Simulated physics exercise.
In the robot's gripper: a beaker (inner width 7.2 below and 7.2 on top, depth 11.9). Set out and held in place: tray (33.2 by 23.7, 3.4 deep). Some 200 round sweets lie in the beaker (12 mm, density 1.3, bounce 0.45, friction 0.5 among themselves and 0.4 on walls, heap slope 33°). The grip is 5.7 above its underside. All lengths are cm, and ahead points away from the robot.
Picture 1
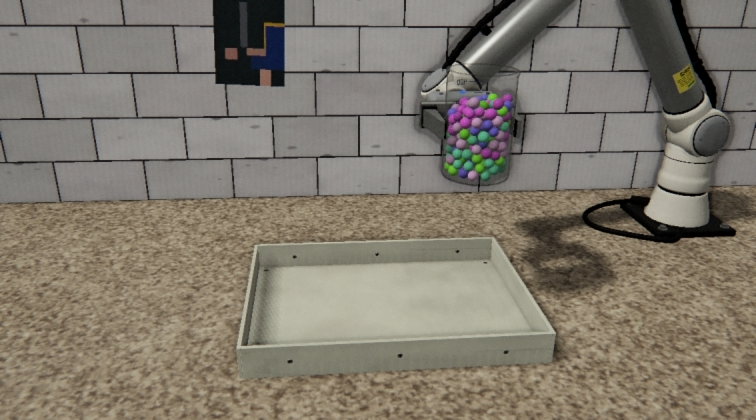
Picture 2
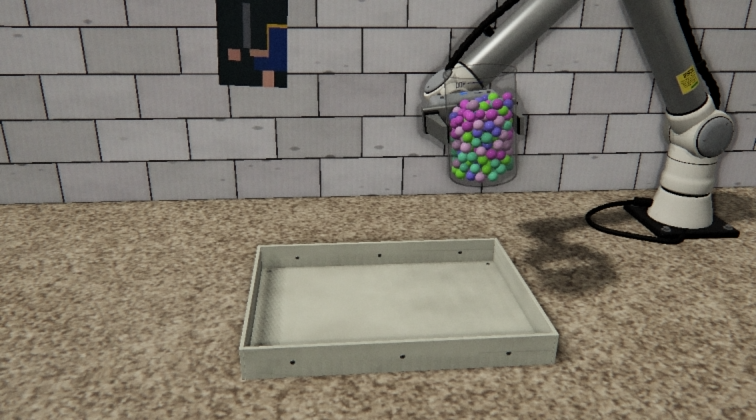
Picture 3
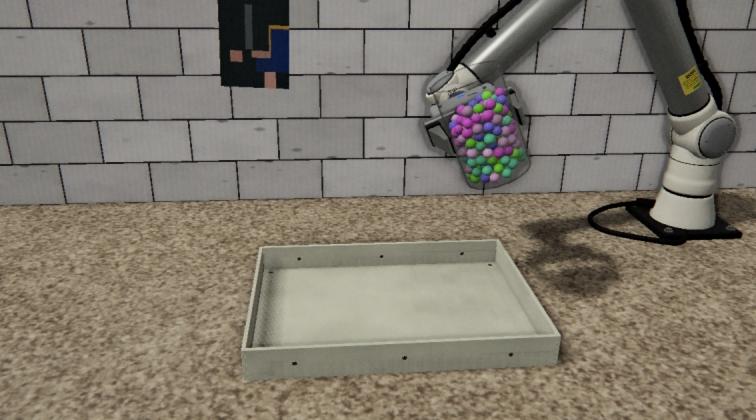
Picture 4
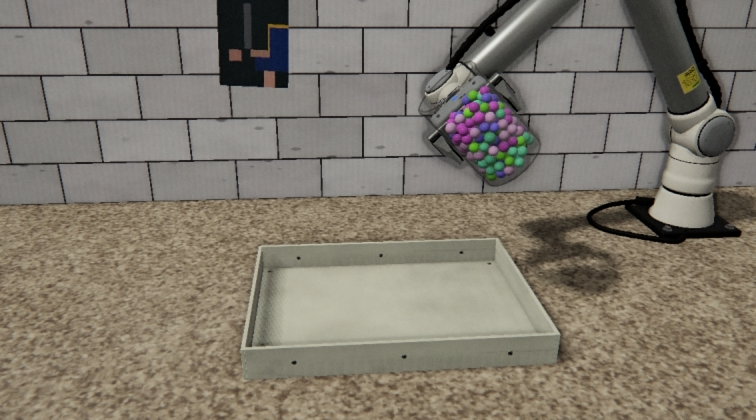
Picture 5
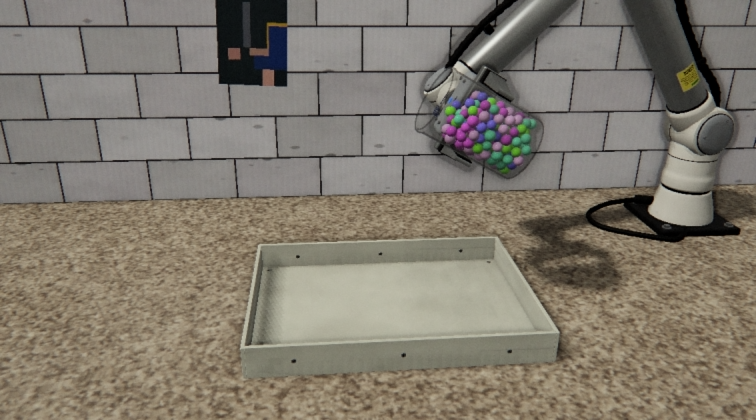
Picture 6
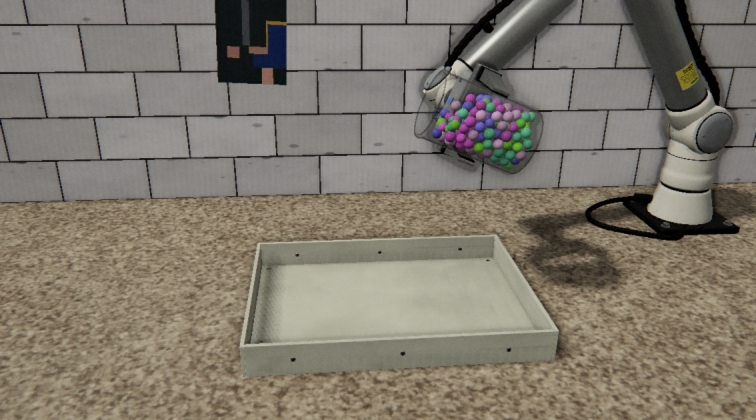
A robot arm steadily tilts a clear beaker of colourful balls leftward above the counter.
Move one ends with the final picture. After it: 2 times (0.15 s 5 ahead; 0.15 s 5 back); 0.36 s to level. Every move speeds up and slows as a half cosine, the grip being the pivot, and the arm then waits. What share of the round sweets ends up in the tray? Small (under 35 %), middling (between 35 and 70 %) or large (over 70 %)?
Share in the tray: Small (under 35 %).
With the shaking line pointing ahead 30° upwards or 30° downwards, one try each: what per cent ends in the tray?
About 25 and 5 per cent.
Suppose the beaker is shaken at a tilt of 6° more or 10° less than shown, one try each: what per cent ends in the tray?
About 25 and 5 per cent.
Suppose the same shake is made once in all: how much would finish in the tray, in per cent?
It would be near 5 per cent.
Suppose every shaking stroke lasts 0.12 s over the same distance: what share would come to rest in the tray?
Then about 25 per cent.
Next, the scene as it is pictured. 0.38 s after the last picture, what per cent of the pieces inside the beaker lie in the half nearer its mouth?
Some 35 per cent.
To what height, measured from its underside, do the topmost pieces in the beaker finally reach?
About 9.0 cm.
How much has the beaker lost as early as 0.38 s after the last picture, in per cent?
Some 5 per cent.
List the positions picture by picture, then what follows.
In the first frame, the beaker middle at (479, 125), level; upper third of the load around (482, 114), from x 450 to 510, top at y 100; 198 in the beaker.
In the second frame, the beaker middle at (481, 126), tilted 6° forward; upper third of the load around (483, 115), from x 455 to 510, top at y 100.
In the third frame, the beaker middle at (483, 127), tilted 23° forward; upper third of the load around (487, 117), from x 455 to 520, top at y 95.
In the fourth frame, the beaker middle at (481, 126), tilted 44° forward; upper third of the load around (484, 116), from x 450 to 530, top at y 90.
In the fifth frame, the beaker middle at (480, 125), tilted 61° forward; upper third of the load around (484, 115), from x 445 to 530, top at y 95.
In the sixth frame, the beaker middle at (479, 124), tilted 67° forward; upper third of the load around (487, 115), from x 435 to 530, top at y 100; 198 in the beaker.
Then, 0.38 s on, tilted 67° forward, highest piece 25 above the table; 187 in the beaker, 1 in the tray, 10 in flight or on a rim.
Then, 0.77 s on, tilted 37° forward, highest piece 27 above the table; 172 in the beaker, 22 in the tray, 1 on the table or floor, 3 in flight or on a rim.
Then, 1.16 s on, level, highest piece 27 above the table; 172 in the beaker, 25 in the tray, 1 on the table or floor.
Then, 2.21 s on, level, highest piece 26 above the table; 172 in the beaker, 25 in the tray, 1 on the table or floor.
In the end, 172 in the beaker, 25 in the tray, 1 on the table or floor. That is 13 % in the tray.
